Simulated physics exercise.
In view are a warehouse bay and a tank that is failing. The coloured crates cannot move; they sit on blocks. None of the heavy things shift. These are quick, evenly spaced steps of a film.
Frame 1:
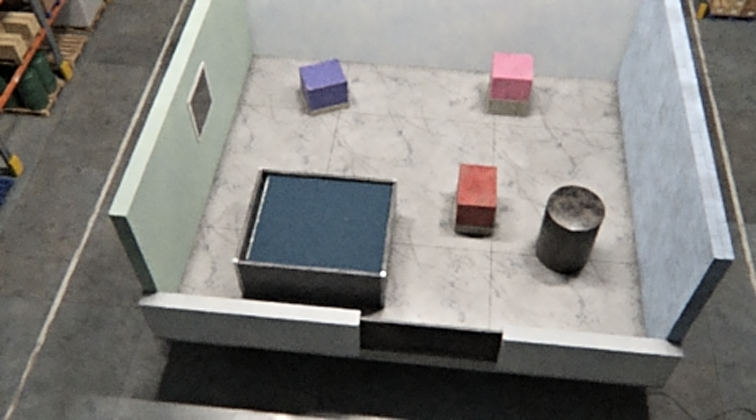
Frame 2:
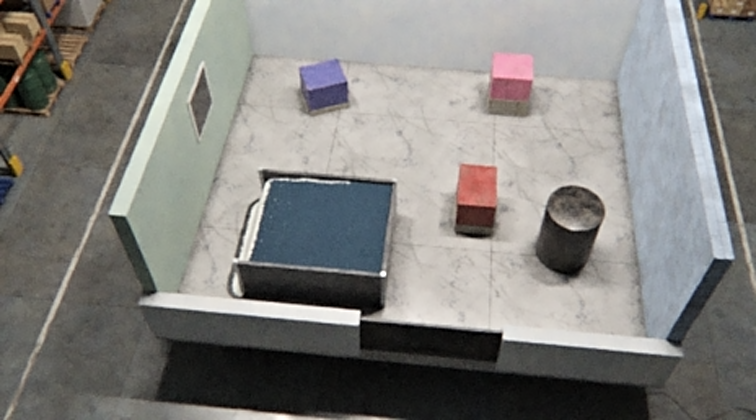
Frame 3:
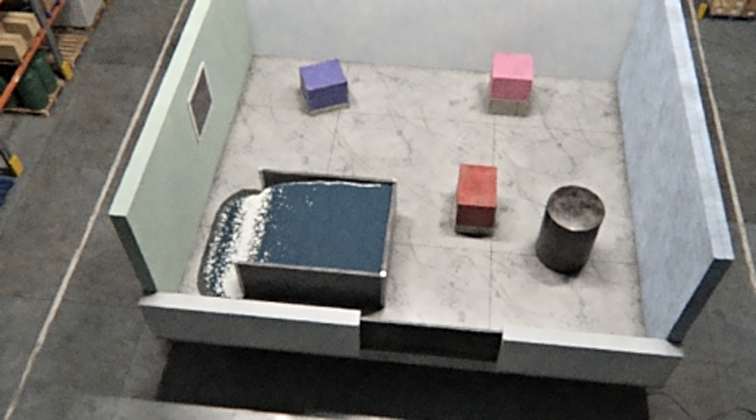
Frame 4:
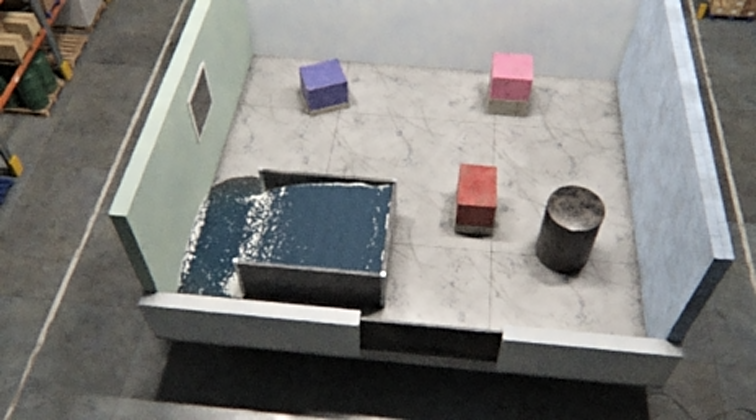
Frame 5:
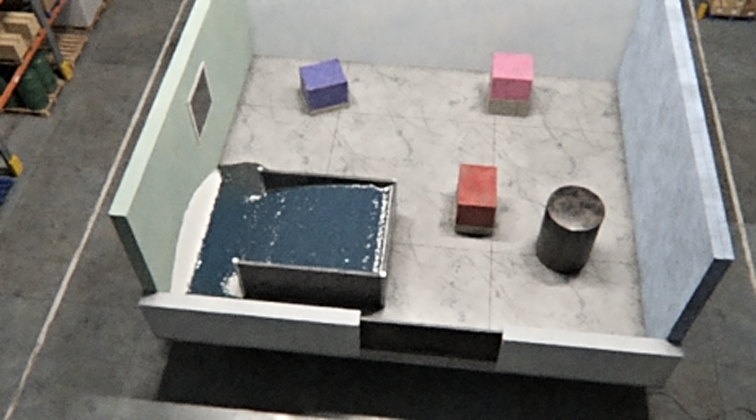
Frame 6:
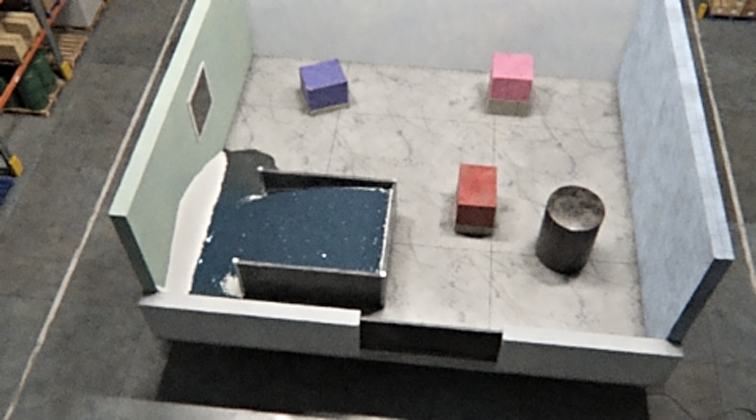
The footage shows a dark-walled tank of blue water in a walled enclosure with coloured blocks and a dark cylinder; its left side gives way, and water pours out to the green wall, then spreads toward the back.
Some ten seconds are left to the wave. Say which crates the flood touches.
Blue crate: Doused, pink crate: Clear, red crate: Clear.
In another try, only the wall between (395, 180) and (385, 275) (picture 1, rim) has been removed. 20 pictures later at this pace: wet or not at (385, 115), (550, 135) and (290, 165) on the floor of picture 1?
Soaked, soaked, untouched.
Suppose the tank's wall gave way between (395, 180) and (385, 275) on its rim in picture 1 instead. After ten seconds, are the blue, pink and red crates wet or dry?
My guess is blue goes wet, pink remains untouched, and red goes wet.
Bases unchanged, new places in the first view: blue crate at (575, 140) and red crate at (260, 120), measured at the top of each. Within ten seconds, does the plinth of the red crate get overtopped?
My reading: The red crate is topped.
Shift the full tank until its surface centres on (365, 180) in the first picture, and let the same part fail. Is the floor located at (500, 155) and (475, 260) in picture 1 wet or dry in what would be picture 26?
The first is not reached, and then the second is wetted.
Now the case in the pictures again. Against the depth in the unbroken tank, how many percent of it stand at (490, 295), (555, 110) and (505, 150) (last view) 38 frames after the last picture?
Some 2, 2 and 6 in a hundred.
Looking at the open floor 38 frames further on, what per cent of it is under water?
About 85 percent.
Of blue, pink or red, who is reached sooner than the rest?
Simply the crate marked blue.
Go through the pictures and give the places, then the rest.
The tank at (319, 223) is whole and still, in the first frame.
The front is at (234, 293), out from the gap at (256, 237), in the second frame.
The front is at a hidden place, out from the gap at (256, 238), in the third frame.
Water pours out at (256, 239) and has run to a hidden place, in the fourth frame.
Water pours out at (256, 239) and has run to (218, 168), in the fifth frame.
The front is at (223, 151), out from the gap at (256, 240), in the sixth frame.
A moment on, water covers 15 % of the floor; the blue crate not reached, the pink crate not reached, the red crate not reached.
Next, water covers 30 % of the floor; the blue crate water round its plinth, the pink crate not reached, the red crate not reached.
Then, water covers 55 % of the floor; the blue crate water round its plinth, the pink crate water round its plinth, the red crate not reached.
Later, water covers 85 % of the floor; the blue crate water round its plinth, the pink crate water round its plinth, the red crate water round its plinth.
In the end, water covers 100 % of the floor; the blue crate was topped, the pink crate stayed above the water, the red crate stayed above the water.
